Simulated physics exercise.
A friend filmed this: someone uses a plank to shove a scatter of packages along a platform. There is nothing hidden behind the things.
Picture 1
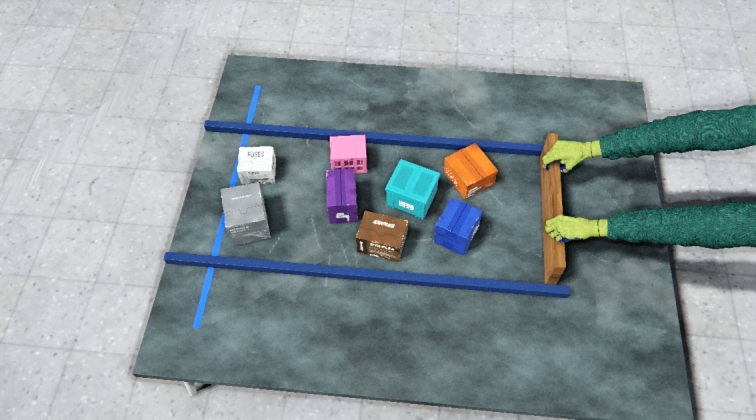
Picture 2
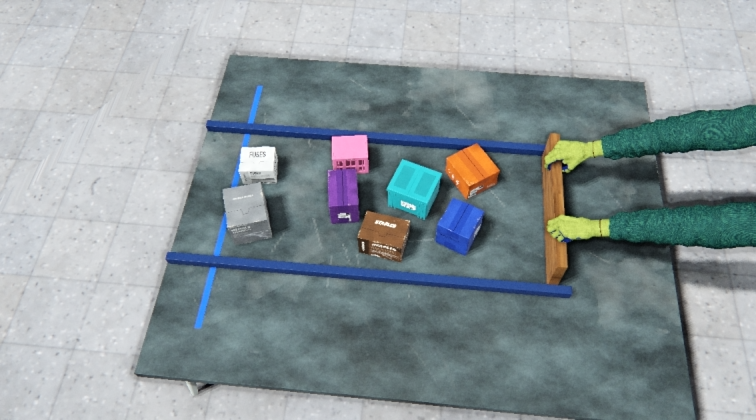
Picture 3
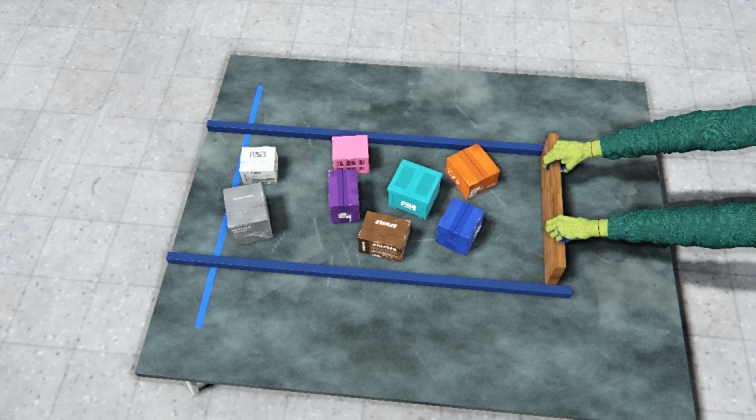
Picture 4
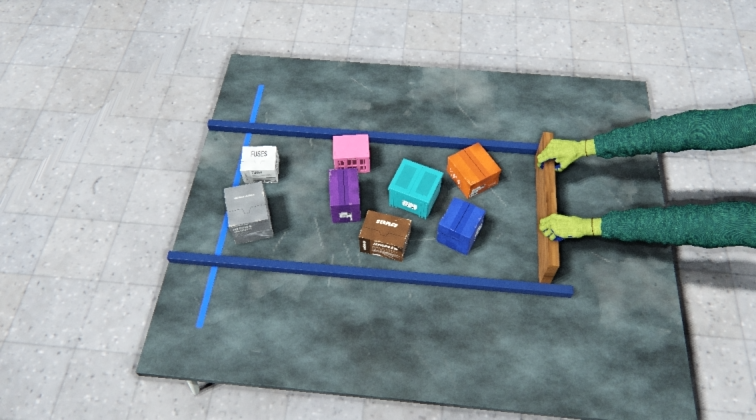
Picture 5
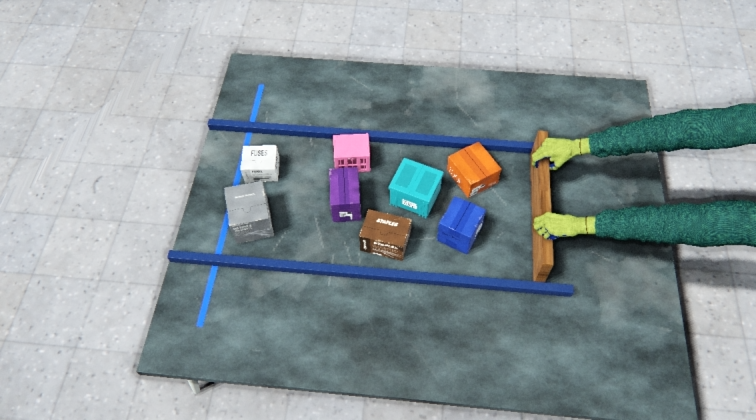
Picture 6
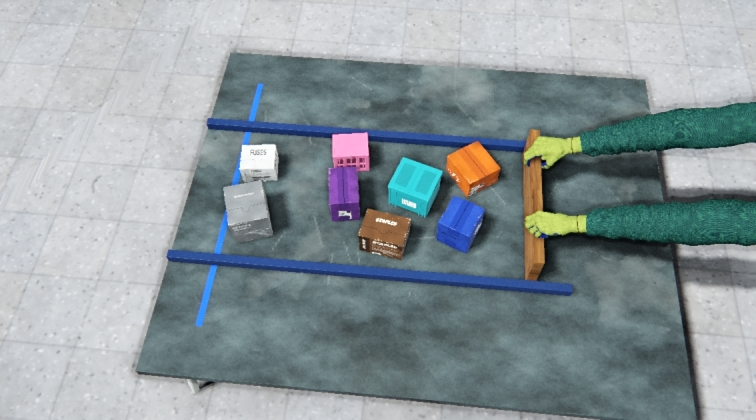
On a dark tabletop, gloved hands inching a wooden plank leftward between blue rails toward scattered colourful boxes that stay still.
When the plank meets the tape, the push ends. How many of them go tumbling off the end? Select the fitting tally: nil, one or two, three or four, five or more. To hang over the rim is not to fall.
Tally: Five or more.
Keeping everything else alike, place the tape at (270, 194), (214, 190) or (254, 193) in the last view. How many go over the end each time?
First 2, then 5, then 2.
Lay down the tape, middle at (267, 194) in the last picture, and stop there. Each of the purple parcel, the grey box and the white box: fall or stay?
The purple parcel stays put, the grey box is gone, the white box is gone.
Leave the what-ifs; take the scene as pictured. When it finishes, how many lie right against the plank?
That comes to 3.
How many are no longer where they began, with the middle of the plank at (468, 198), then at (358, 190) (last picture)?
By the first moment it's 3, by the second it's 6.
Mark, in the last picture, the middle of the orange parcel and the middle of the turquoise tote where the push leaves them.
Near (226, 140) and (211, 170).
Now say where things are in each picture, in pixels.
The first picture shows white box (257, 165); grey box (246, 214); purple parcel (342, 196); plank (552, 207); tape (231, 193).
The second picture shows grey box (248, 214); pink crate (350, 155).
The third picture shows purple parcel (344, 196); orange parcel (472, 171).
The fourth picture shows white box (260, 165); turquoise tote (415, 189).
The fifth picture shows grey box (249, 212); plank (541, 205).
The sixth picture shows white box (260, 163); grey box (248, 212); purple parcel (344, 194); plank (533, 203); tape (233, 191).
Soon after, none off yet; white box at rest near (260, 163); grey box at rest near (248, 212); purple parcel at rest near (344, 194).
Then, none off yet; white box at rest near (260, 163); grey box at rest near (248, 212); purple parcel moved about its own width near (302, 189).
Further on, none off yet; white box moved well along near (207, 160); grey box moved about its own width near (187, 199); purple parcel moved well along near (228, 183).
At rest, the number that fall off is five or more; fallen, brown box, pink crate, purple parcel, grey box and white box.
